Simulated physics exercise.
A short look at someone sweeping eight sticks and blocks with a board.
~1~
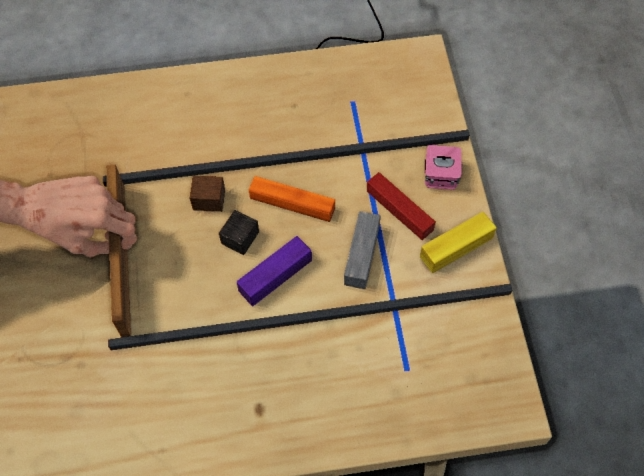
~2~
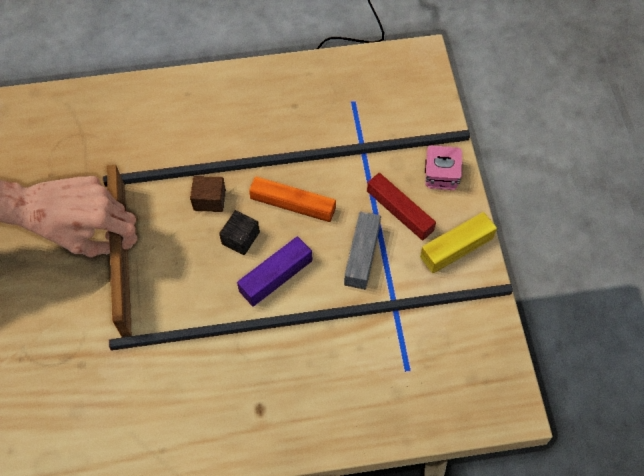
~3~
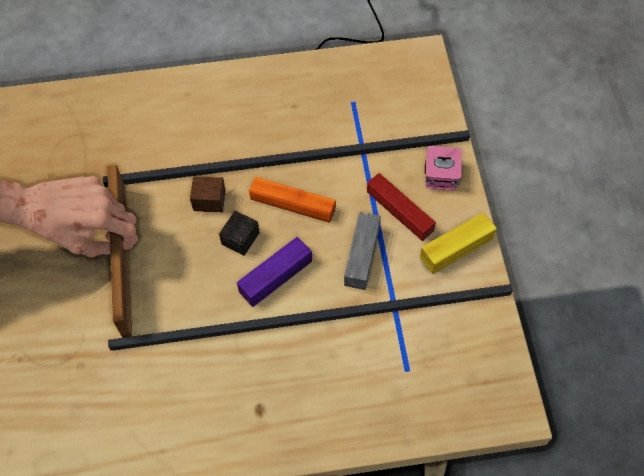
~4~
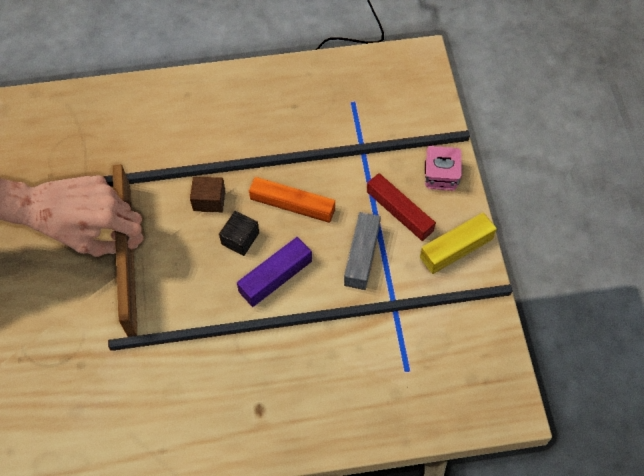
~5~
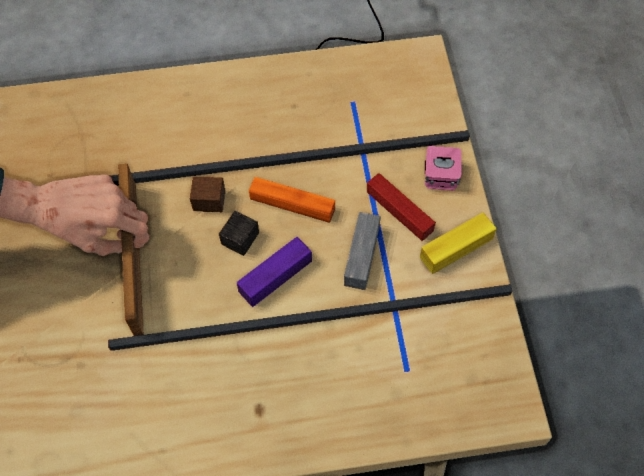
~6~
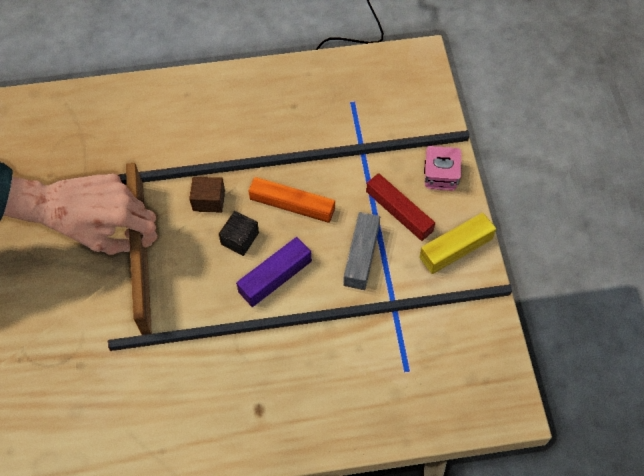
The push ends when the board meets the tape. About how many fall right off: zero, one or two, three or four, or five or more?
The number that fall off is zero.
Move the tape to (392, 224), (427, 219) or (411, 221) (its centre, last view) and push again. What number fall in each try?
The counts: 0, 3 and 1.
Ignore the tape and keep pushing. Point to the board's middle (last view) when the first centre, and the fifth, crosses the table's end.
About (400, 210), then (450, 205).
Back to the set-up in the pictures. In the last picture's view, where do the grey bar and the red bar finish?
First (428, 259), then (450, 197).
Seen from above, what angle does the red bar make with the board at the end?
Some 20 degrees.
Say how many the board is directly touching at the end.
The number is 3.
Early on, none off yet; pink case at rest near (442, 169); yellow stick at rest near (458, 243); red bar at rest near (400, 207).
Finally, the number that fall off is zero.
